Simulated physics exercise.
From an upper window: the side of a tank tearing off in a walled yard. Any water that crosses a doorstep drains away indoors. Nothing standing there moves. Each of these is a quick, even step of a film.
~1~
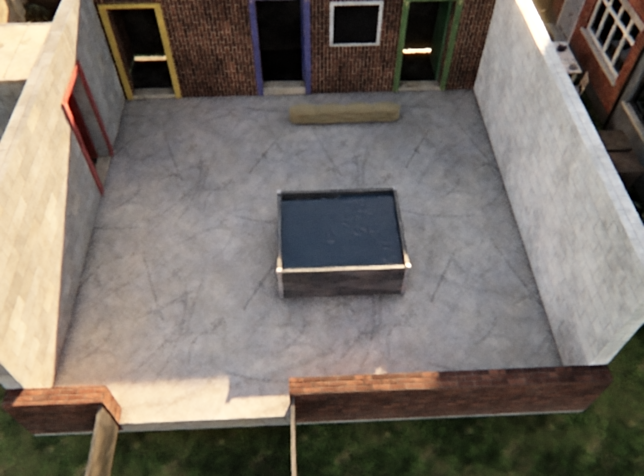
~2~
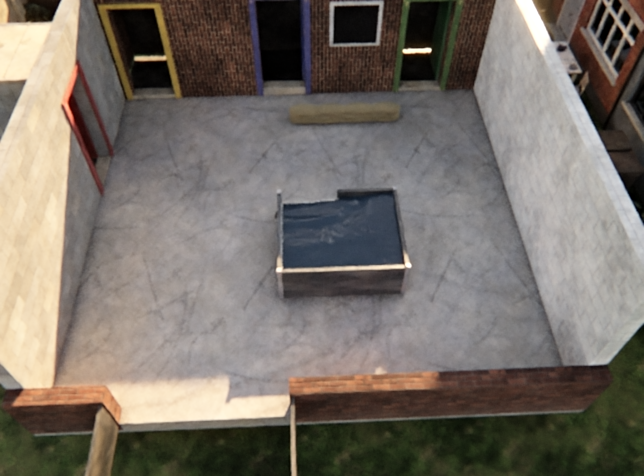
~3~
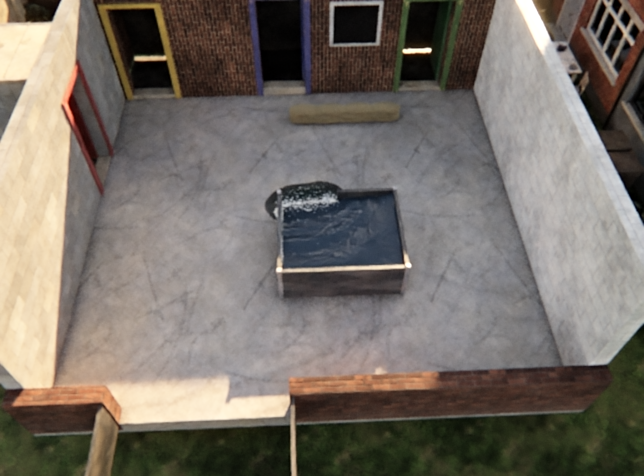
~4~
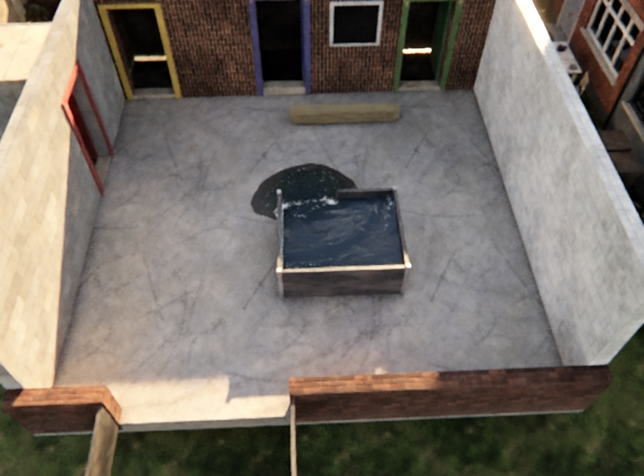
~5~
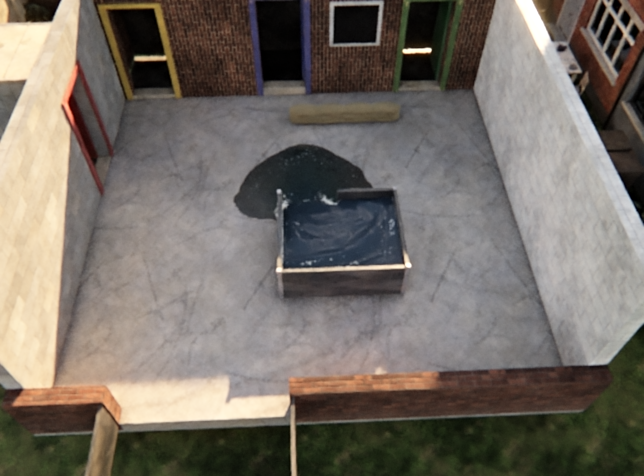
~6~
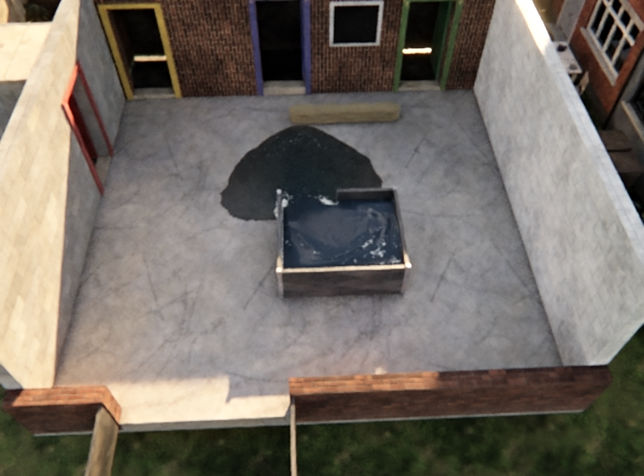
Dark water pours from the tank's broken far side and spreads across the walled yard.
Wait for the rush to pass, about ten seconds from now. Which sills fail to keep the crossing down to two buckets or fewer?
As I see it, the blue door swallows an okay amount of water, the yellow door swallows too much water, the red door swallows too much water, the green door swallows an okay amount of water.
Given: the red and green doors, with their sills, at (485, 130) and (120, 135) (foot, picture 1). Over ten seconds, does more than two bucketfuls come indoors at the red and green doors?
My reading: Red exceeds the limit, green exceeds the limit.
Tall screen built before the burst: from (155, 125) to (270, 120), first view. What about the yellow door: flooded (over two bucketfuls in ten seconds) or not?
Here's how it goes: The yellow door remains below.
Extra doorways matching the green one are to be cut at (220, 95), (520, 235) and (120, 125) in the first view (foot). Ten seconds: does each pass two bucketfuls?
Door by door: Ends up above, ends up below, ends up above.
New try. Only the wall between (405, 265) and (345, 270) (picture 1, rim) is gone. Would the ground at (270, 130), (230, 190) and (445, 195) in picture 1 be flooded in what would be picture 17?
Unwetted, unwetted, unwetted.
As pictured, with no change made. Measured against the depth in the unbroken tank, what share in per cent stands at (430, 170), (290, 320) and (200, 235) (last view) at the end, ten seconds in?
Respectively 4, 2 and 2 per cent.
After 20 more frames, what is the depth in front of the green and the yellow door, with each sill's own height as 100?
About 0 and 160 %.
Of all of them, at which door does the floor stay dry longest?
The green door.
A moment on, water covers 20 % of the floor; the blue door wet at the sill, nothing in, the yellow door not reached, the red door not reached, the green door not reached.
Next, water covers 30 % of the floor; the blue door wet at the sill, nothing in, the yellow door wet at the sill, nothing in, the red door not reached, the green door not reached.
Then, water covers 35 % of the floor; the blue door wet at the sill, nothing in, the yellow door under two buckets in, the red door under two buckets in, the green door not reached.
Later, water covers 65 % of the floor; the blue door wet at the sill, nothing in, the yellow door over two buckets in, the red door under two buckets in, the green door wet at the sill, nothing in.
In the end, water covers 85 % of the floor; the blue door wet at the sill, nothing in, the yellow door over two buckets in, the red door over two buckets in, the green door wet at the sill, nothing in.
